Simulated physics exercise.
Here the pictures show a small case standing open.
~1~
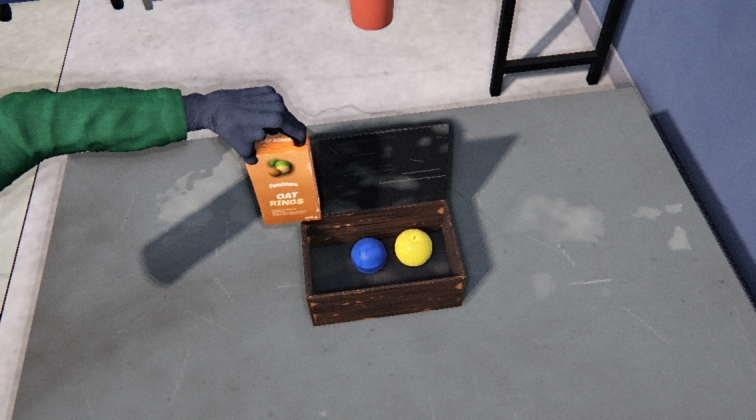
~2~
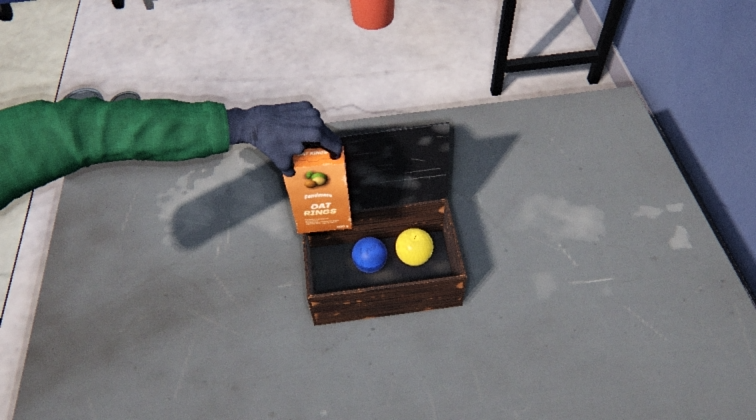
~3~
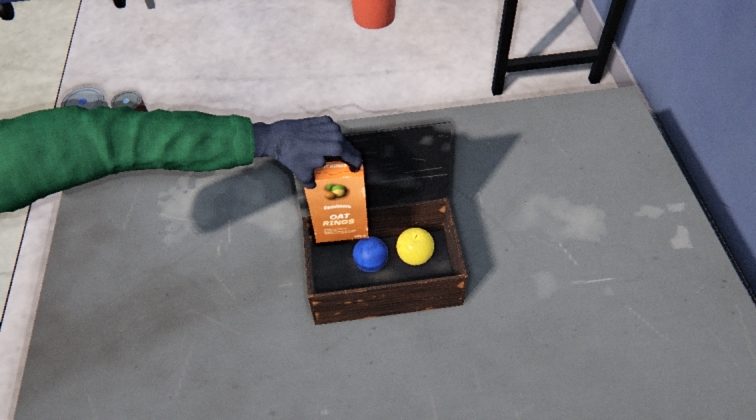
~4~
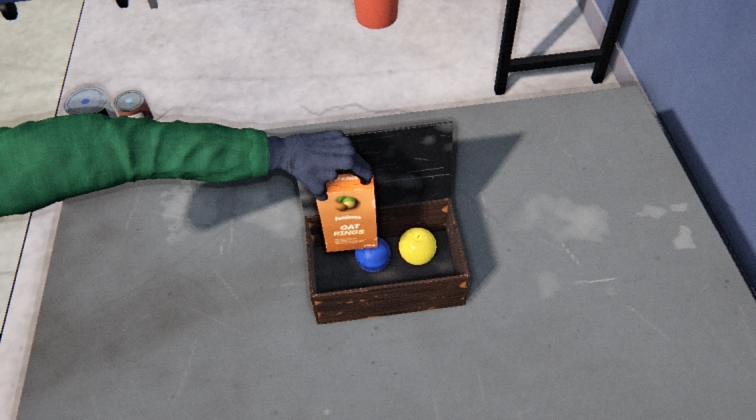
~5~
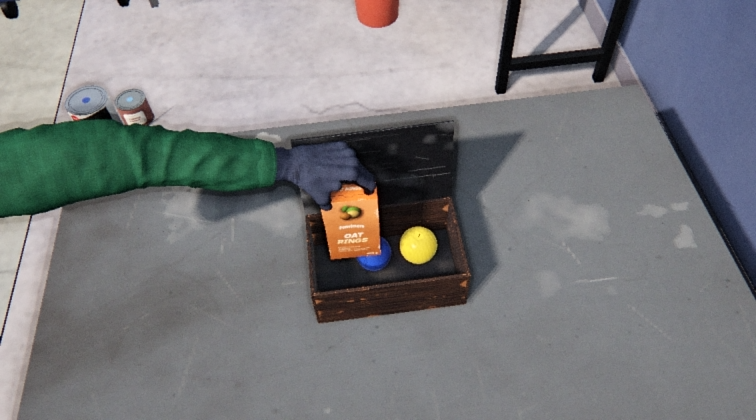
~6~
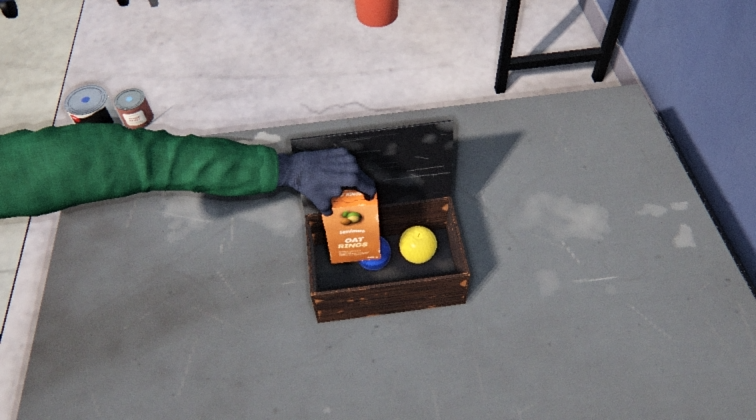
In this clip, a dark-gloved hand with a green sleeve carries an orange packet rightward from beside an open wooden case, then lowers it into the case, partly covering the blue ball beside a yellow one.
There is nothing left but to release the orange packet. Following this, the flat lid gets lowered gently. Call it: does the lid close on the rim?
My call is that it fails to close.
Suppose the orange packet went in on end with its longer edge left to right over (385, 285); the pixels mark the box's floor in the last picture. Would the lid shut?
Result: Lid remains raised.
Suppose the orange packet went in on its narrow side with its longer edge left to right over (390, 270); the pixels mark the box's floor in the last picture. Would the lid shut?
With this placement the lid lies closed.
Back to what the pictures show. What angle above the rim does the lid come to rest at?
Measured angle - around 18°.
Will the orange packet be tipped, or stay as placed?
It ends up leaning.
Then, 0.30 s later than the last frame, orange packet tilted by 57° near (344, 248); blue ball moved a little.
Then, 1.10 s later than the last frame, lid starting down; orange packet tilted by 50° near (355, 267); blue ball moved about its own width; yellow apple moved a little.
Then, 1.60 s later than the last frame, lid 59° above the rim; orange packet tilted by 50° near (355, 267); blue ball moved about its own width; yellow apple moved a little.
Then, 2.00 s later than the last frame, lid 30° above the rim; orange packet tilted by 50° near (355, 267); blue ball moved about its own width; yellow apple moved a little.
When it is over, lid 18° above the rim; lying over in the box, orange packet; moved from the start, blue ball; yellow apple as before. End places, in pixels of the last picture, orange packet near (355, 267).
